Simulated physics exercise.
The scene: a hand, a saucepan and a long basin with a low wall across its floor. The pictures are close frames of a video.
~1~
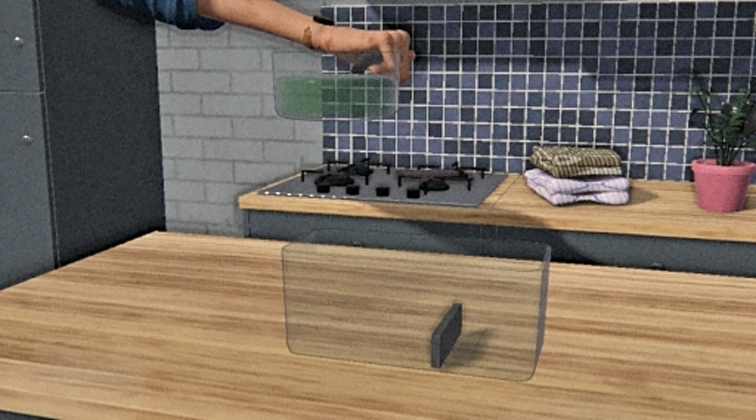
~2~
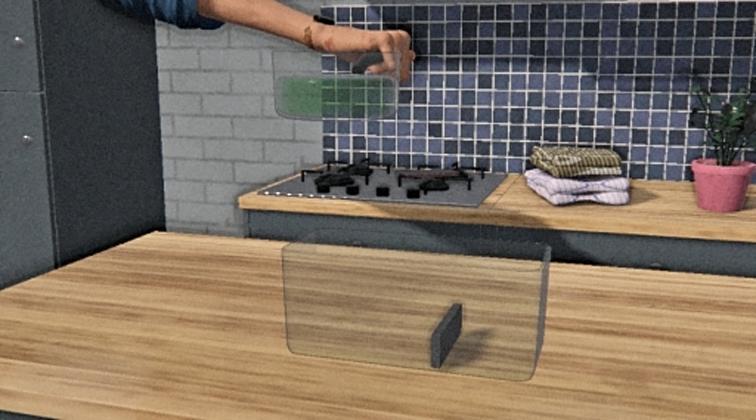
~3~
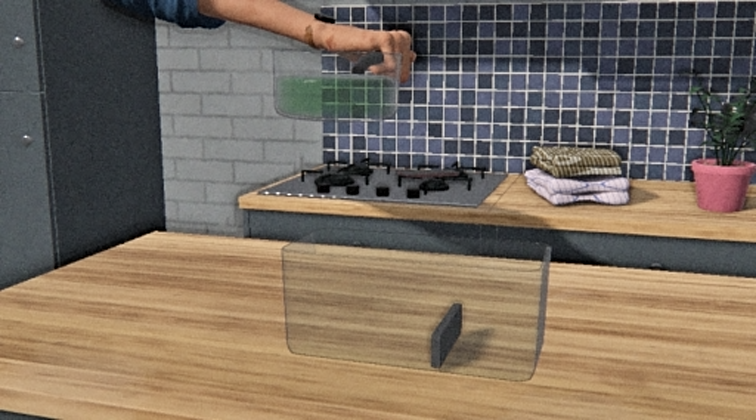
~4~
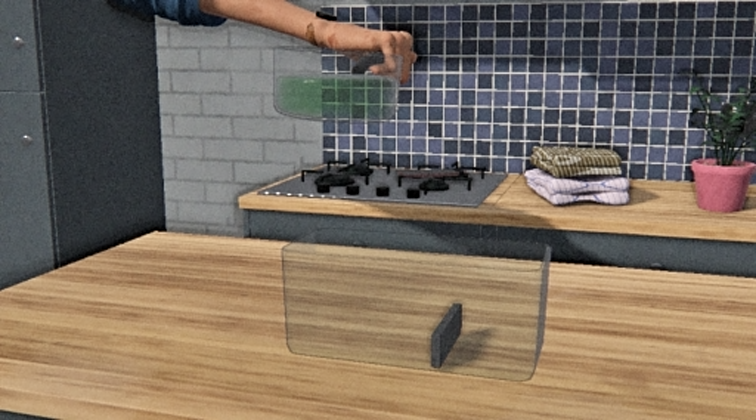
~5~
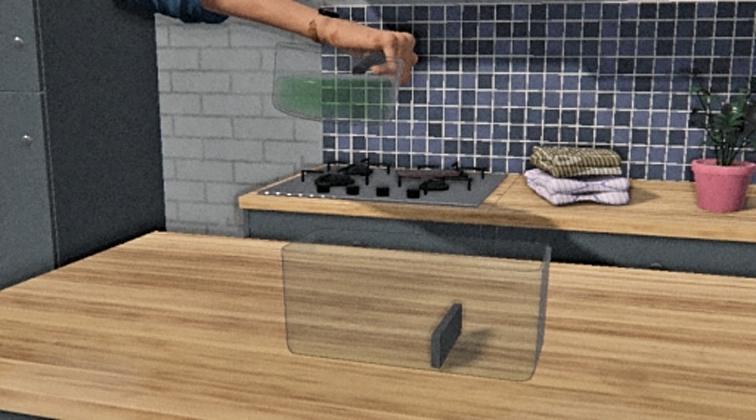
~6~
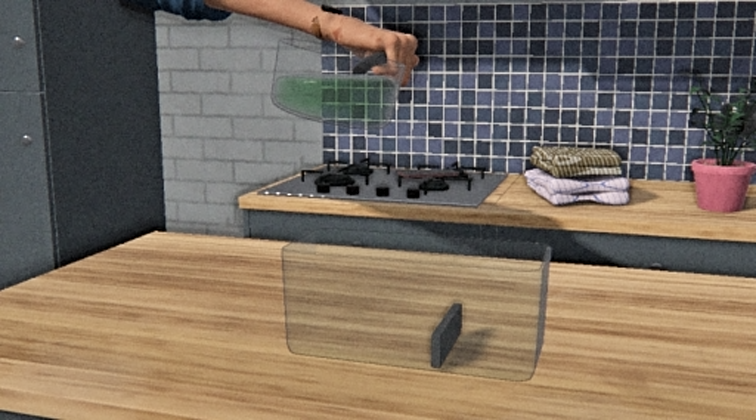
The clip opens on a hand holding a clear pan of green liquid level above a wooden counter, where a long transparent basin with a low dark wall inside sits. The hand then slowly tilts the pan slightly, its right side dipping, while the basin stays still.
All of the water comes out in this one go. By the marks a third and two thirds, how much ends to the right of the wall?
In the end from a third to two thirds is right of the wall.
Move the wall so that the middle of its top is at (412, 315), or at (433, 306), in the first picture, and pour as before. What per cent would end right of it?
In turn 90 and 70 in a hundred.
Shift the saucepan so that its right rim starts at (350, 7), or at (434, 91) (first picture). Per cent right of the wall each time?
Roughly 10 per cent, and 80 per cent.
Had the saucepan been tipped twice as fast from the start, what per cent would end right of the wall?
Close to 40 per cent.
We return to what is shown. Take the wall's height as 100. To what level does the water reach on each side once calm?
Some 30 per cent left and 80 right.
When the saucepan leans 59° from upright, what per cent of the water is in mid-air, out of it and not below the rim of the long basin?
It comes to 25 per cent or so.
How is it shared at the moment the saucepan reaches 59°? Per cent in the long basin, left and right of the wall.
Some 0 per cent left and 0 right.
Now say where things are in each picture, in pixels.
It leans 0°; its right rim is at (397, 54); the water meets the walls at (283, 77) and (396, 79); the long basin's rim runs from (299, 240) to (546, 259); the wall's top is at (448, 320), in the first frame.
It leans 1°; its right rim is at (397, 54); the water meets the walls at (283, 77) and (396, 79), in the second frame.
It leans 2°; its right rim is at (398, 56); the water meets the walls at (284, 77) and (396, 79), in the third frame.
It leans 5°; its right rim is at (399, 59); the water meets the walls at (284, 77) and (396, 80), in the fourth frame.
It leans 8°; its right rim is at (400, 64); the water meets the walls at (284, 77) and (397, 80), in the fifth frame.
It leans 13°; its right rim is at (401, 69); the water meets the walls at (283, 77) and (398, 80), in the sixth frame.
A moment on, the saucepan is tipped part way and 71 per cent is still to pour, 2 is left of the wall and 1 right of it.
Next, the saucepan is tipped on its side and 19 per cent is still to pour, 10 is left of the wall and 52 right of it.
Then the saucepan is tipped on its side and 3 per cent is still to pour, 35 is left of the wall and 58 right of it.
Later the saucepan is tipped on its side and 0 per cent is still to pour, 40 is left of the wall and 58 right of it.
Finally, 41 per cent lies left of the wall, 58 right of it and 1 outside.
